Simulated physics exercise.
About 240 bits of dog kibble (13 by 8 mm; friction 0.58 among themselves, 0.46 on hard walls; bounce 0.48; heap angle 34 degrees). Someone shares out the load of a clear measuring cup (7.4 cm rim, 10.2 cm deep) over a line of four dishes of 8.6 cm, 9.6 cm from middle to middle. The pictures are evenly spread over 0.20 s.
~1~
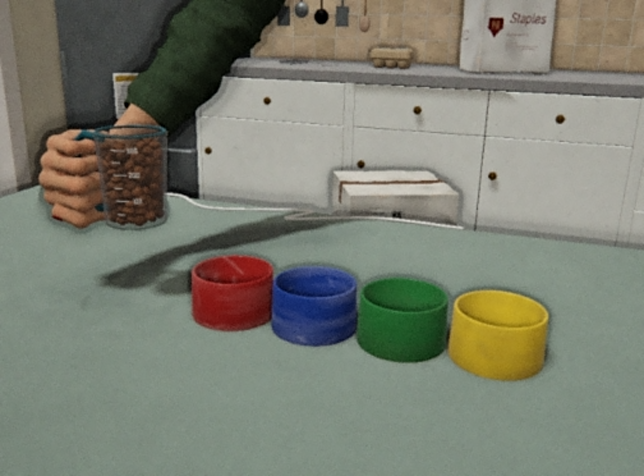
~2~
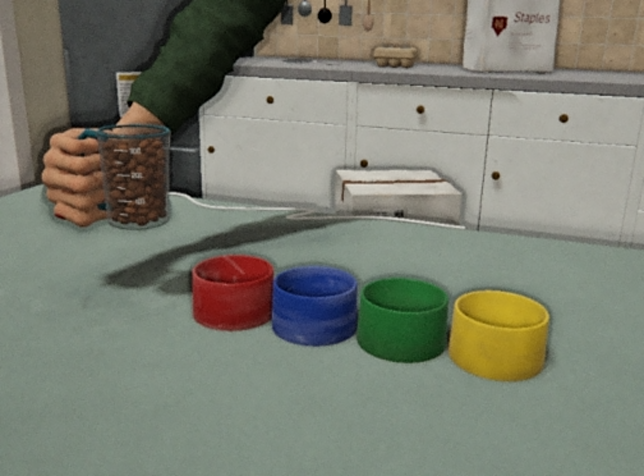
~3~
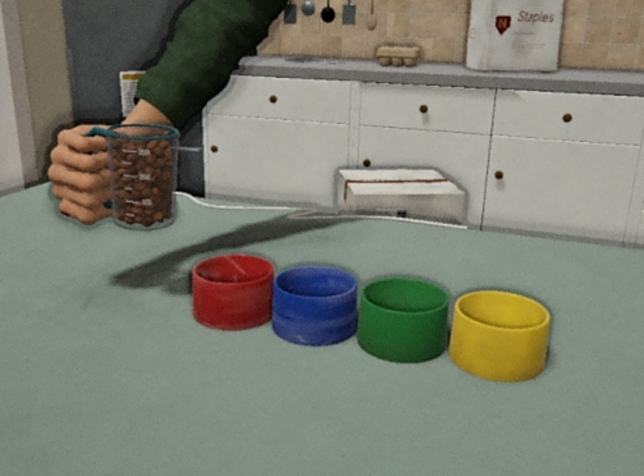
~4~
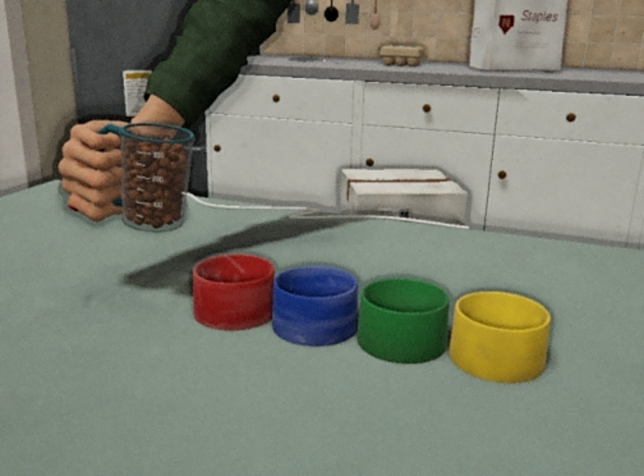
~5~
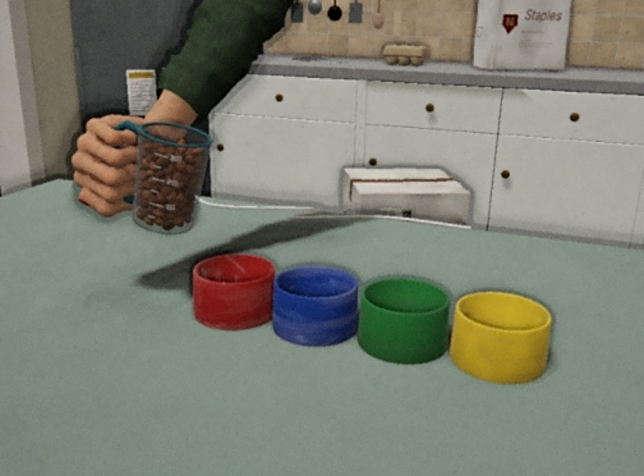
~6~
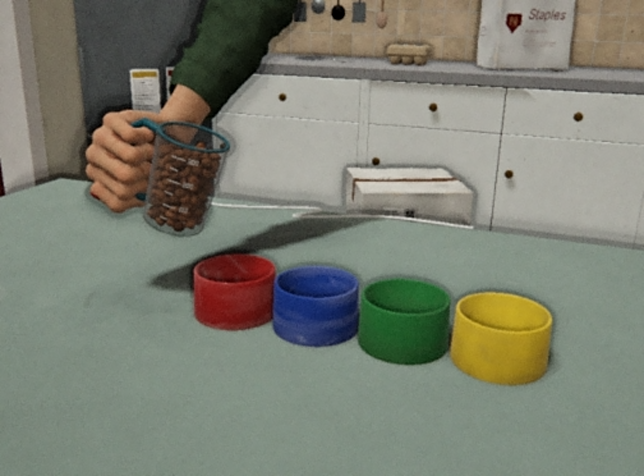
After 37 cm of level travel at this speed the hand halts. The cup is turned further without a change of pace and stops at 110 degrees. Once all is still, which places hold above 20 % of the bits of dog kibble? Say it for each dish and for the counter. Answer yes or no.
Red: No, blue: No, green: No, yellow: Yes, counter: Yes.
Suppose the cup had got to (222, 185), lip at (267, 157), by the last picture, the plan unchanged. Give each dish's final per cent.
Red 0; blue 0; green 0; yellow 70.
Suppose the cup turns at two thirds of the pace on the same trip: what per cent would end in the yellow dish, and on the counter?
In that case yellow 80, counter 10.
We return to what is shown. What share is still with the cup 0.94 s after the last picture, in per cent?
Roughly 30 per cent.
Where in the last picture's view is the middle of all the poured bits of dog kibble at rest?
At about (523, 354).
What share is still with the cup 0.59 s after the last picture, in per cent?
Roughly 100 per cent.
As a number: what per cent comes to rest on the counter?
About 40 per cent.
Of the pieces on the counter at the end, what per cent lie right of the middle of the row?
Roughly 100 per cent.
Then, 0.36 s after the last picture, tilt 63 degrees; cup holds 100 %.
Then, 0.59 s after the last picture, tilt 92 degrees; cup holds 100 %.
Then, 0.94 s after the last picture, tilt 110 degrees; cup holds 30 %, yellow 35 %.
In the end, red 0 %, blue 0 %, green 0 %, yellow 60 %, counter 40 %.
